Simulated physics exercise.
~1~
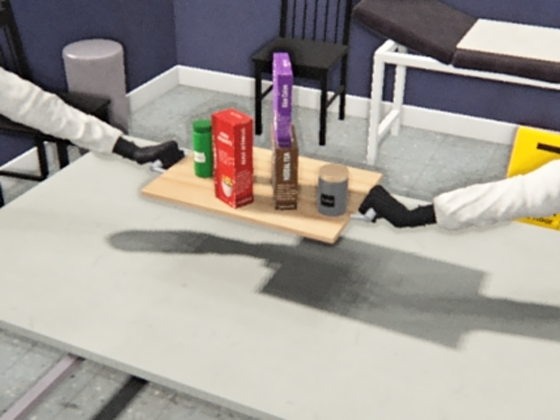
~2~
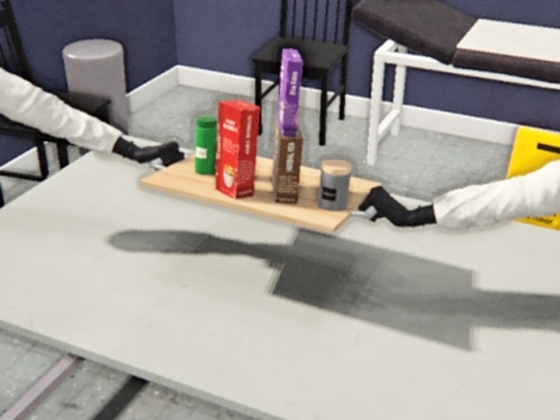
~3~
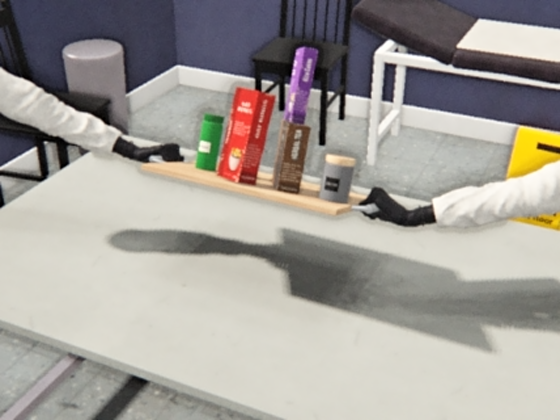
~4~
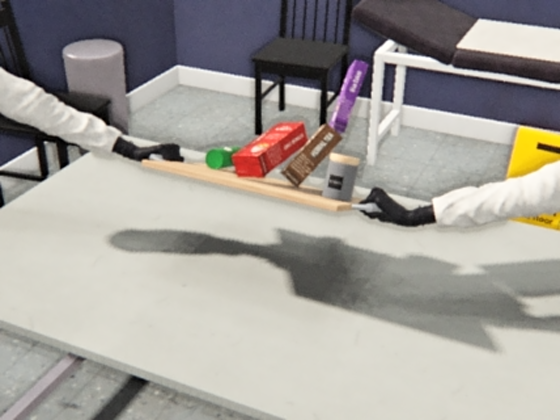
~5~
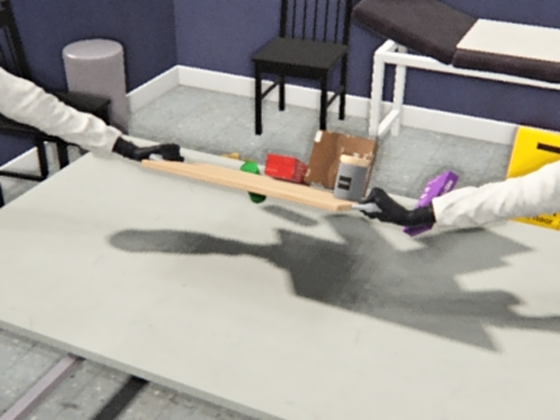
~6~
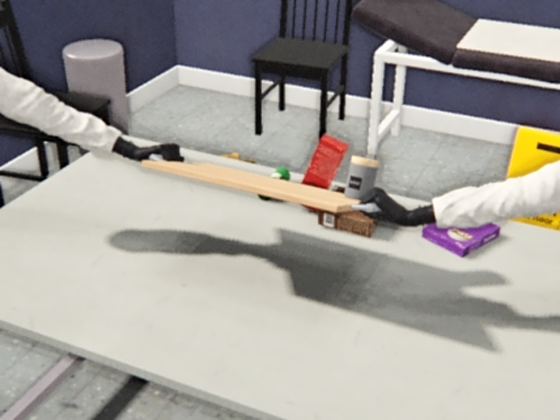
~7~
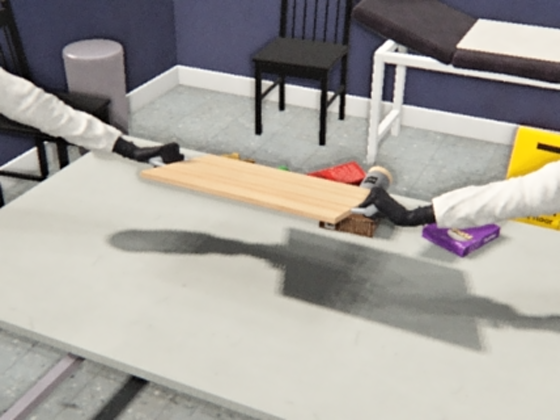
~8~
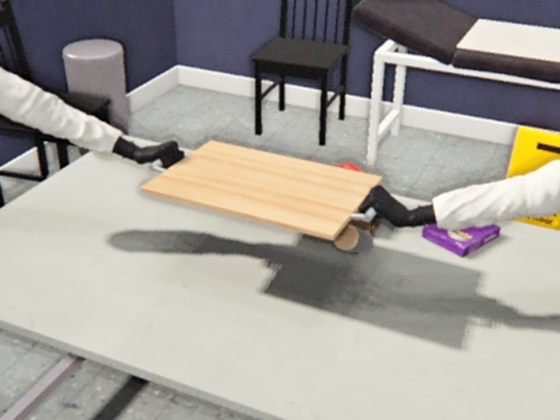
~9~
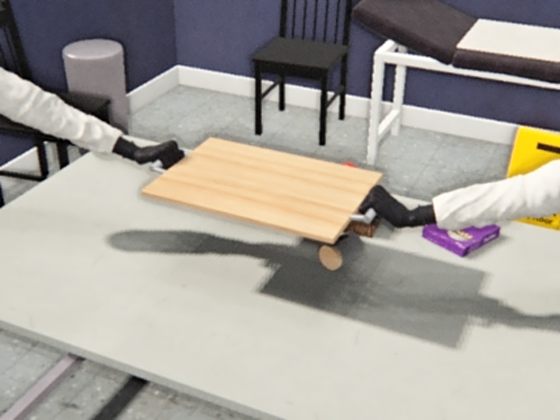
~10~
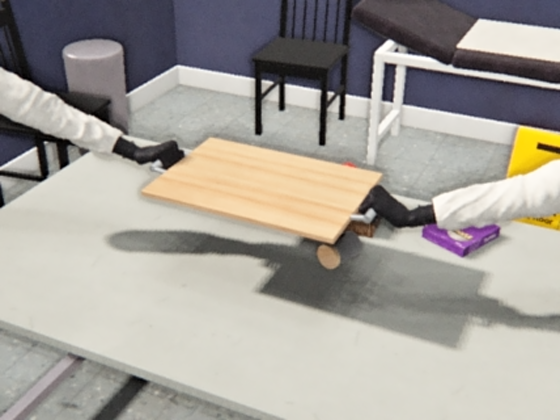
A plain wooden tray, held at its left and right ends by two black-gloved hands in white sleeves, hovers over a pale grey table in a room with dark blue walls, seen from slightly above. On it stand a green shaker at left, a red carton, a brown packet with a purple one rising above it, and a grey jar at right. The hands tip the far edge down, and everything leans away. The red carton and green shaker topple, while the purple packet drops off the far side, followed by the others. The hands level the empty tray, the purple packet lying at right and the jar on its side, partly beneath it.
